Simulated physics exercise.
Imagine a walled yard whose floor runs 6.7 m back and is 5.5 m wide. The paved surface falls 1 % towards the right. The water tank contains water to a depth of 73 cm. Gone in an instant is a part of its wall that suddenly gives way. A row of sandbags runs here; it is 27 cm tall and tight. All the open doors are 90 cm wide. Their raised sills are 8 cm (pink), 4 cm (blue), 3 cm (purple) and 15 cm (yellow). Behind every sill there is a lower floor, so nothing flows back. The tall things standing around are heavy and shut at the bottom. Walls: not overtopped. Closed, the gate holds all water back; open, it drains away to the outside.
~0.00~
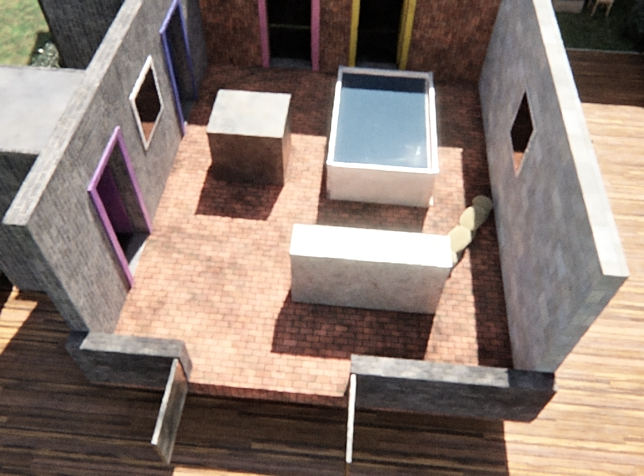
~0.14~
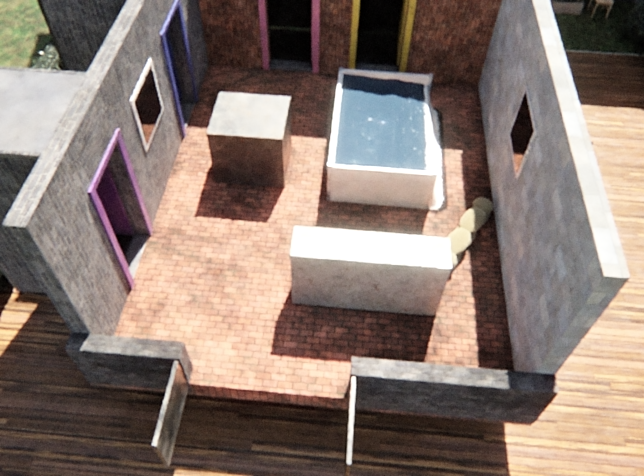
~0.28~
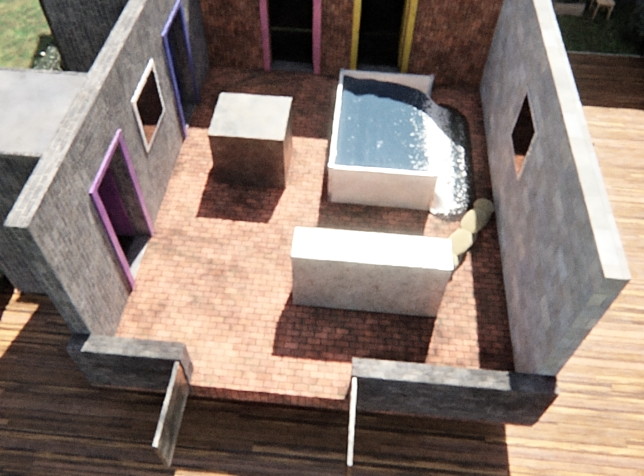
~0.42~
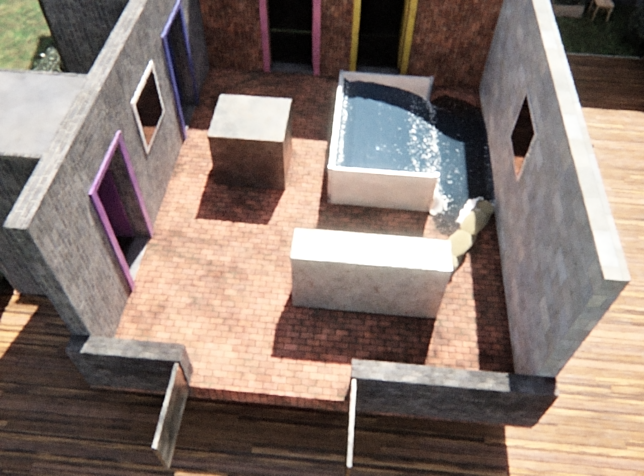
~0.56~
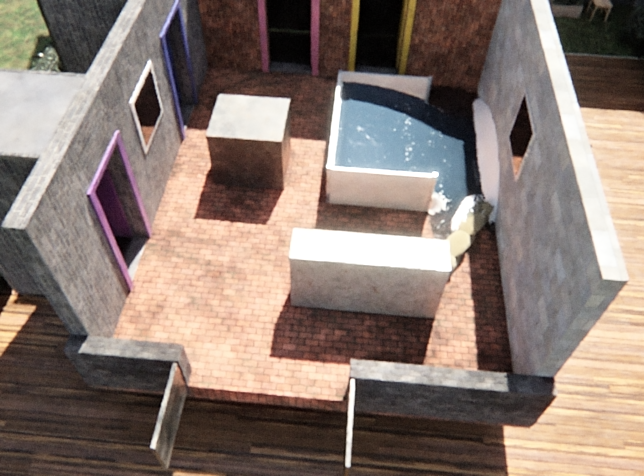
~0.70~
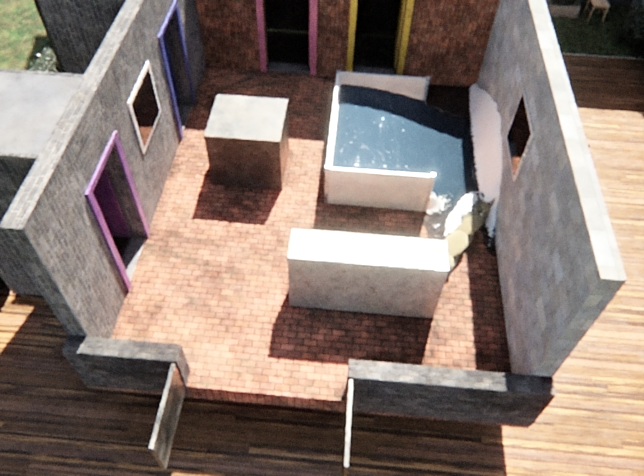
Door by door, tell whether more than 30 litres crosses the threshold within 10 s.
Result: The pink door falls short of the limit; the blue door surpasses the limit; the purple door surpasses the limit; the yellow door falls short of the limit.
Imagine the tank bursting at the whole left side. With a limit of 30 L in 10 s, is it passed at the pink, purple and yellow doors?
The pink door comes out more than that, the purple door more than that and the yellow door less than that.
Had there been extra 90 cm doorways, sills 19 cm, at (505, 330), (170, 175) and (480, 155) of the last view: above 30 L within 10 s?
In sequence the answers are less than that, less than that and more than that.
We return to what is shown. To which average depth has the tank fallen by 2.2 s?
The average depth is around 23 cm.
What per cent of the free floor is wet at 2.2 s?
Wet share: Near 40 percent.
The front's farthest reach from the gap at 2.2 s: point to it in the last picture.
I'd put it close to (505, 399).
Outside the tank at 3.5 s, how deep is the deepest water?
Around 31 centimetres deep.
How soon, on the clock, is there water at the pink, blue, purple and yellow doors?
Pink: 2.2 s; blue: 3.0 s; purple: 3.2 s; yellow: 1.6 s.
After 1.4 s water covers 20 % of the floor and is deepest (62 cm) near (469, 88); pink door not reached, blue door not reached, purple door not reached, yellow door not reached.
After 2.2 s water covers 40 % of the floor and is deepest (47 cm) near (469, 94); pink door 3 cm at the sill, 0 L in, blue door not reached, purple door not reached, yellow door 13 cm at the sill, 0 L in.
After 3.5 s water covers 70 % of the floor and is deepest (31 cm) near (216, 68); pink door 6 cm at the sill, 0 L in, blue door 12 cm at the sill, 10 L in, purple door 5 cm at the sill, 3 L in, yellow door 12 cm at the sill, 0 L in.
After 6.0 s water covers 90 % of the floor and is deepest (20 cm) near (473, 123); pink door 6 cm at the sill, 3 L in, blue door 7 cm at the sill, 53 L in, purple door 7 cm at the sill, 47 L in, yellow door 8 cm at the sill, 1 L in.
After 10.0 s water covers 95 % of the floor and is deepest (14 cm) near (483, 207); pink door 7 cm at the sill, 3 L in, blue door 9 cm at the sill, 100 L in, purple door 8 cm at the sill, 72 L in, yellow door 6 cm at the sill, 1 L in.
